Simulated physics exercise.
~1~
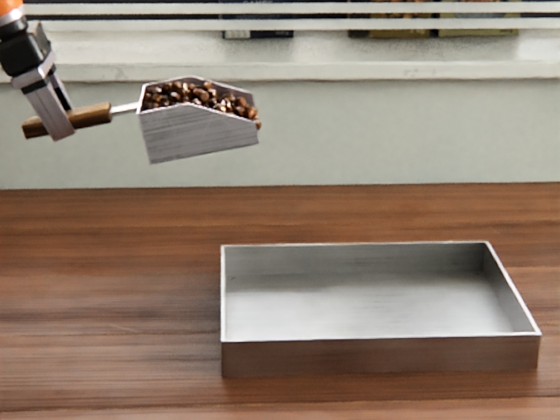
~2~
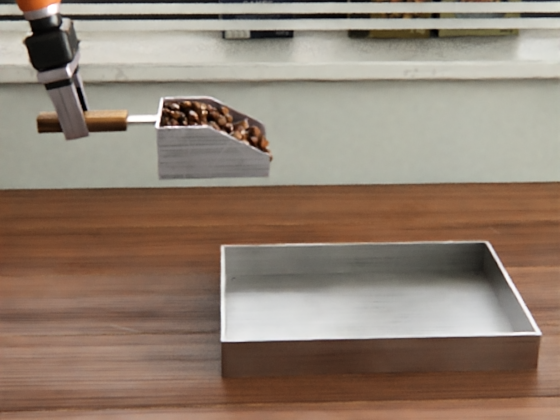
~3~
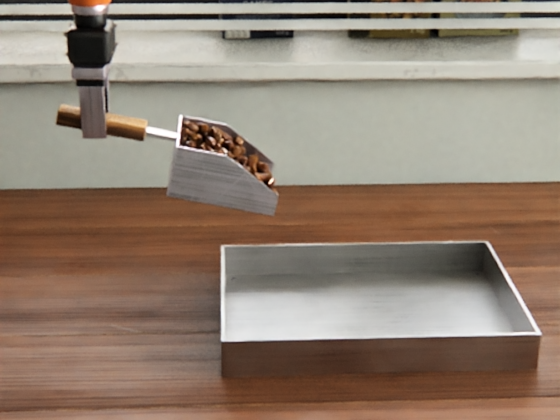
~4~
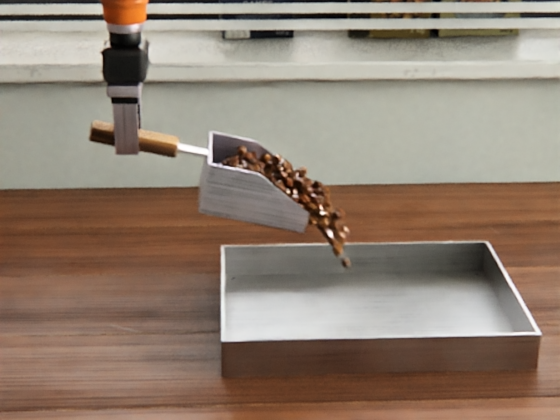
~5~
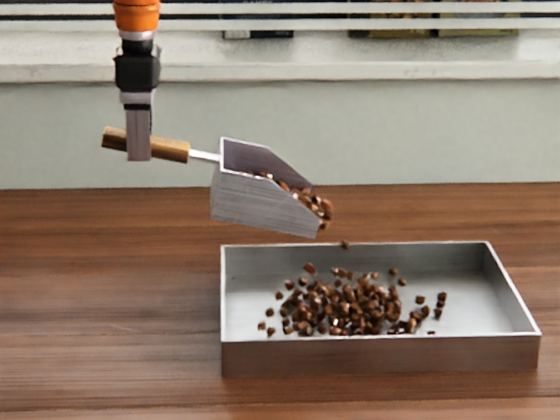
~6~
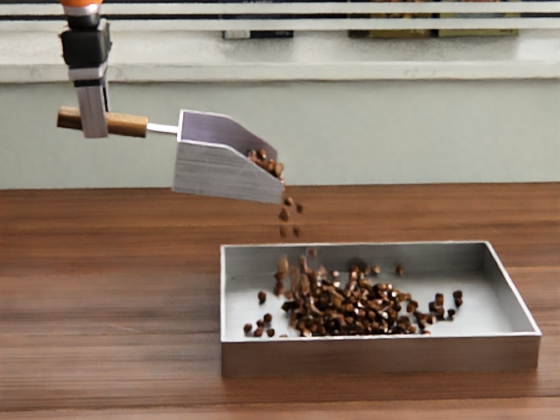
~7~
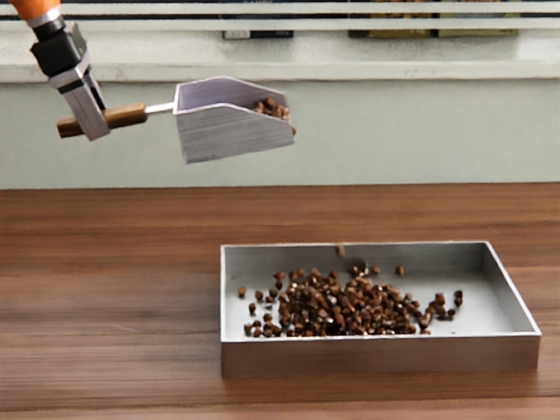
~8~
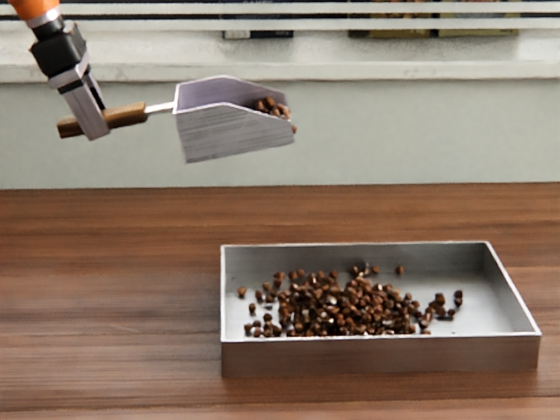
Over a wooden table, a robot arm tips a scoop, pouring most brown pellets into a tray.
